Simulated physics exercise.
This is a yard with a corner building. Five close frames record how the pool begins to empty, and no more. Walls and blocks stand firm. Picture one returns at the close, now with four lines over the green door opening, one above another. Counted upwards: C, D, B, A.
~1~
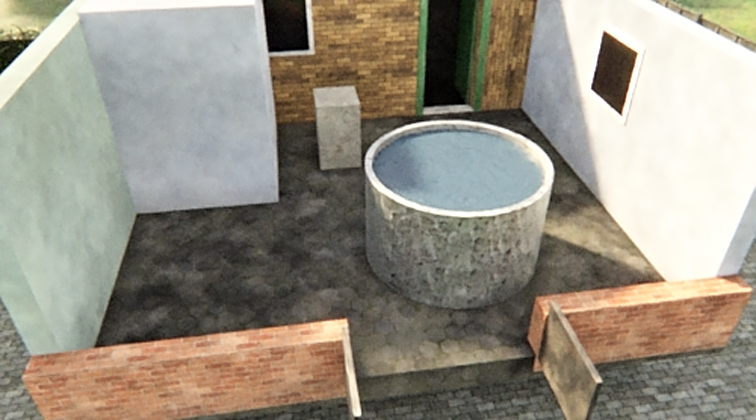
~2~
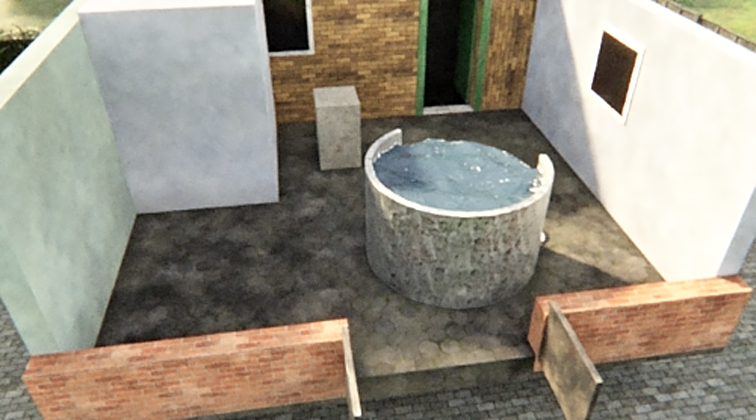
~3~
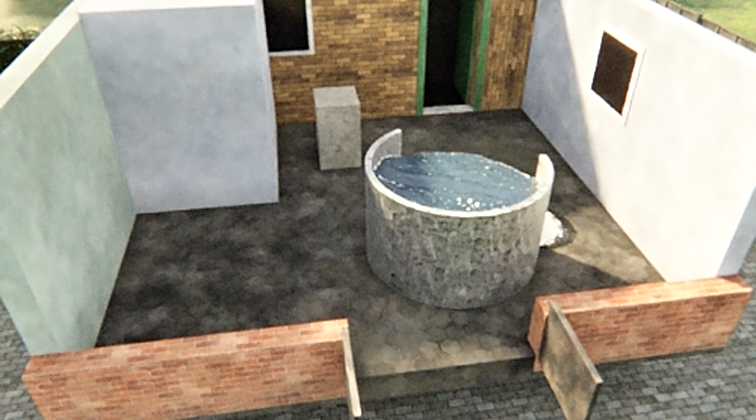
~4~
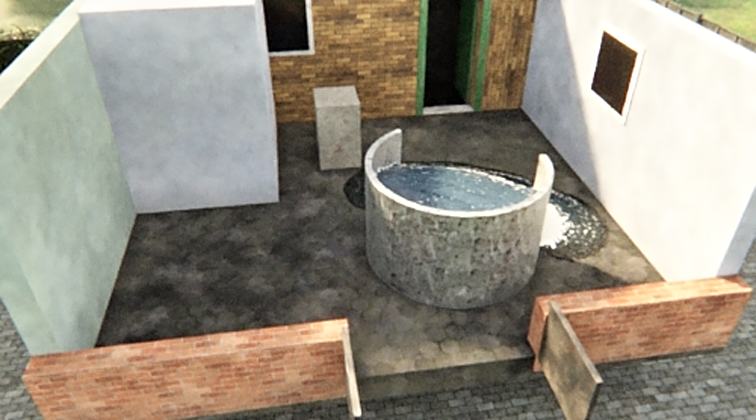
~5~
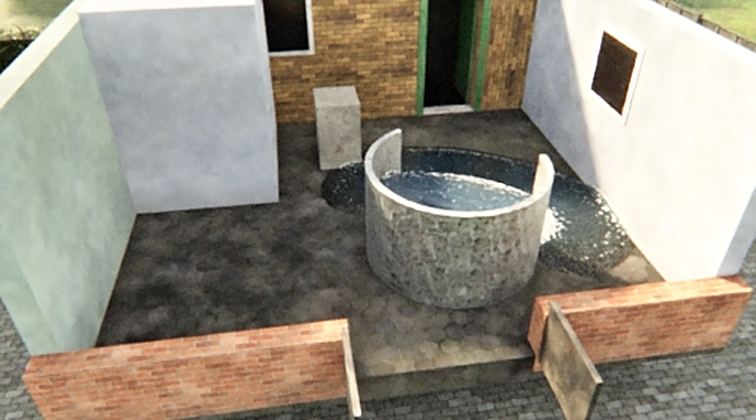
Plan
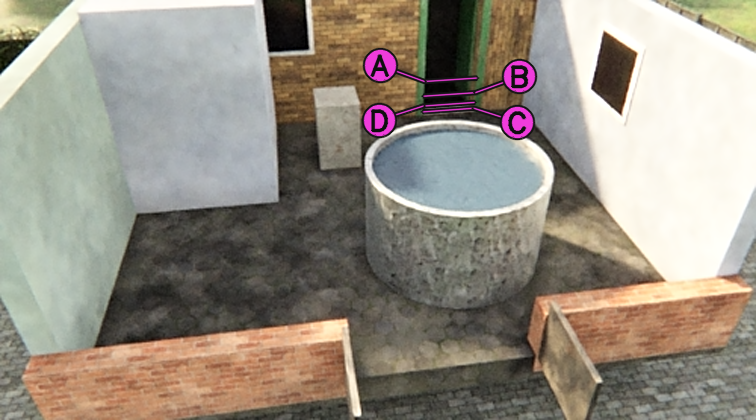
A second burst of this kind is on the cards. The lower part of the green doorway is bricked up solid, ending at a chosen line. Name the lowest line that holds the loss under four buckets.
The limit is A.
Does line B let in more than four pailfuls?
Yes, it does.
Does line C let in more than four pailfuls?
Yes.
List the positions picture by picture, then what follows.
The first picture shows water in the pool at rest, its middle at (457, 169); foot of the green doorway at (448, 113); open gate at (444, 304).
In the second picture, 2 % of the ground under water, visible out to (535, 222).
In the third picture, 7 % of the ground under water, visible out to (569, 235).
In the fourth picture, 16 % of the ground under water, visible out to (590, 223).
In the fifth picture, 26 % of the ground under water, visible out to (622, 246).
In magenta, A at (450, 79); B at (449, 94); C at (448, 110); D at (449, 104); from the bottom up C, D, B, A.
With A, a splash gets over, under a bucket.
With B, about 9 bucketfuls get in.
With C, dozens of bucketfuls pour in.
With D, dozens of bucketfuls pour in.
